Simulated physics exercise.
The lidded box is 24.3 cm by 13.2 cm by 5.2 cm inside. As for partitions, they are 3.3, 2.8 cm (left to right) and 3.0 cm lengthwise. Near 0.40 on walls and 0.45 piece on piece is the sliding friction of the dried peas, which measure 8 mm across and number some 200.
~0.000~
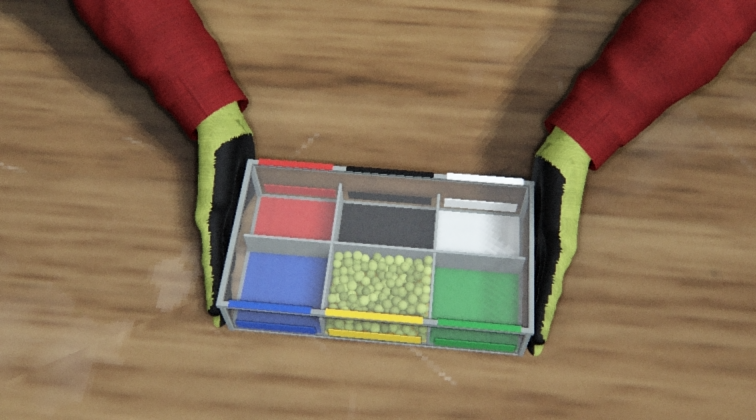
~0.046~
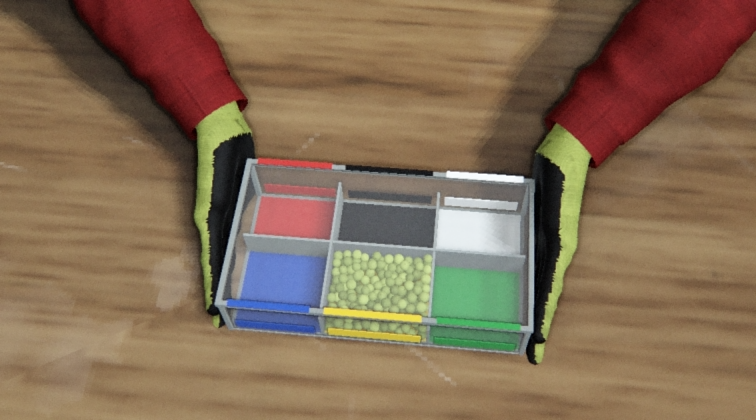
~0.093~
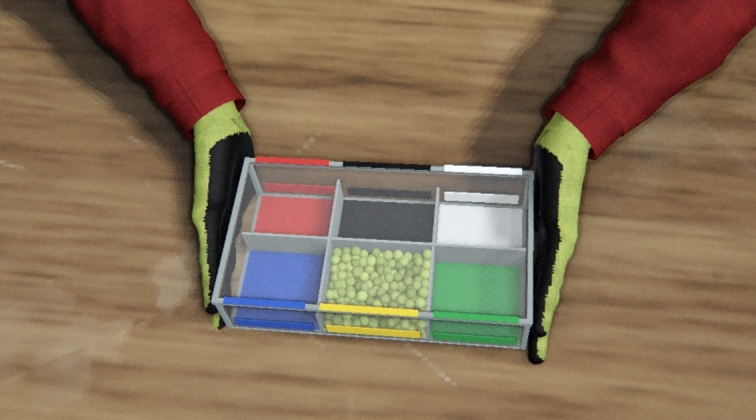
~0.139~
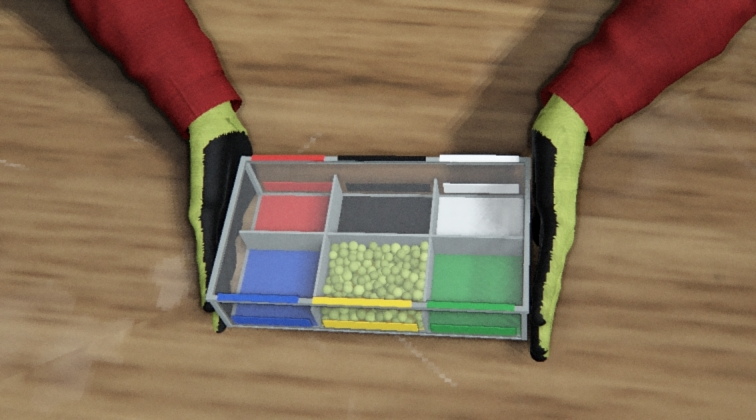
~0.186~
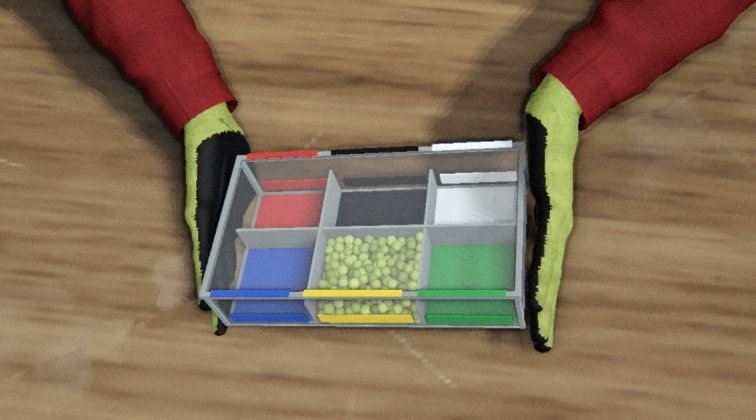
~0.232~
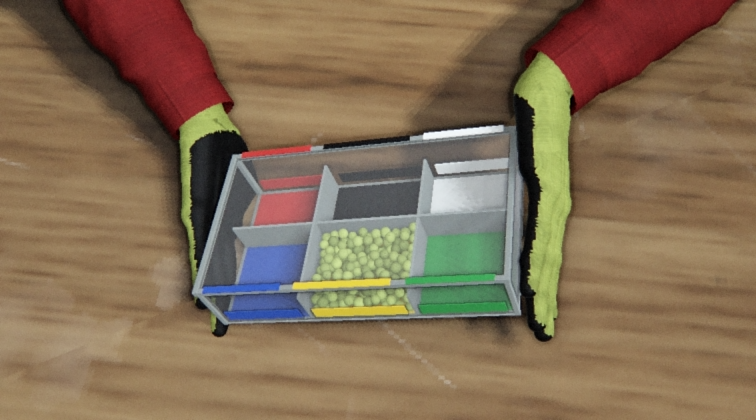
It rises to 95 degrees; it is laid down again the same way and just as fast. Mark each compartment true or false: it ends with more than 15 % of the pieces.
Red: True, blue: True, green: False, yellow: True, white: False, black: False.
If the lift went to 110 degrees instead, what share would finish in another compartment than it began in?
Near 85 in a hundred, I think.
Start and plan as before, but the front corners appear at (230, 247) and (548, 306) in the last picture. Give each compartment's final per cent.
It comes out as red at 0 percent, blue at 0 percent, green at 0 percent, yellow at 10 percent, white at 85 percent and black at 5 percent.
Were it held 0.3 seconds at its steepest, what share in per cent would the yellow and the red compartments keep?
Then, in per cent: Yellow 15, red 45.
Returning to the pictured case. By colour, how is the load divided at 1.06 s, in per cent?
In per cent: Red 10; blue 25; green 0; yellow 65; white 0; black 0.
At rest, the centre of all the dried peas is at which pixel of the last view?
When it all comes to rest, the middle is near (280, 263).
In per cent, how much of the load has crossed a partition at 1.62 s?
My estimate is some 70 percent.
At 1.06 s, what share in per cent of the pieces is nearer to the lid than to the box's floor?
About 60 %.
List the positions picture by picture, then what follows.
In the first picture, box tilt 0 degrees, front corners at (223, 302) and (528, 329); yellow 100 %.
In the second picture, box tilt 1 degrees, front corners at (221, 301) and (528, 327).
In the third picture, box tilt 4 degrees, front corners at (218, 299) and (527, 320), lowest corner left back.
In the fourth picture, box tilt 8 degrees, front corners at (212, 296) and (523, 308), lowest corner left back.
In the fifth picture, box tilt 13 degrees, front corners at (206, 293) and (515, 293), lowest corner left back.
In the sixth picture, box tilt 18 degrees, front corners at (199, 290) and (504, 277), lowest corner left back; yellow 100 %. The box's pace is about 105 degrees a second.
Then, at 1.06 s, tilt 95 degrees; red 10 %, blue 25 %, yellow 65 %.
After 1.62 s, tilt 41 degrees; red 40 %, blue 30 %, yellow 30 %.
After 2.23 s, tilt 0 degrees; red 40 %, blue 30 %, yellow 30 %.
At rest (3.1 s), red 40 %, blue 30 %, green 0 %, yellow 30 %, white 0 %, black 0 %.
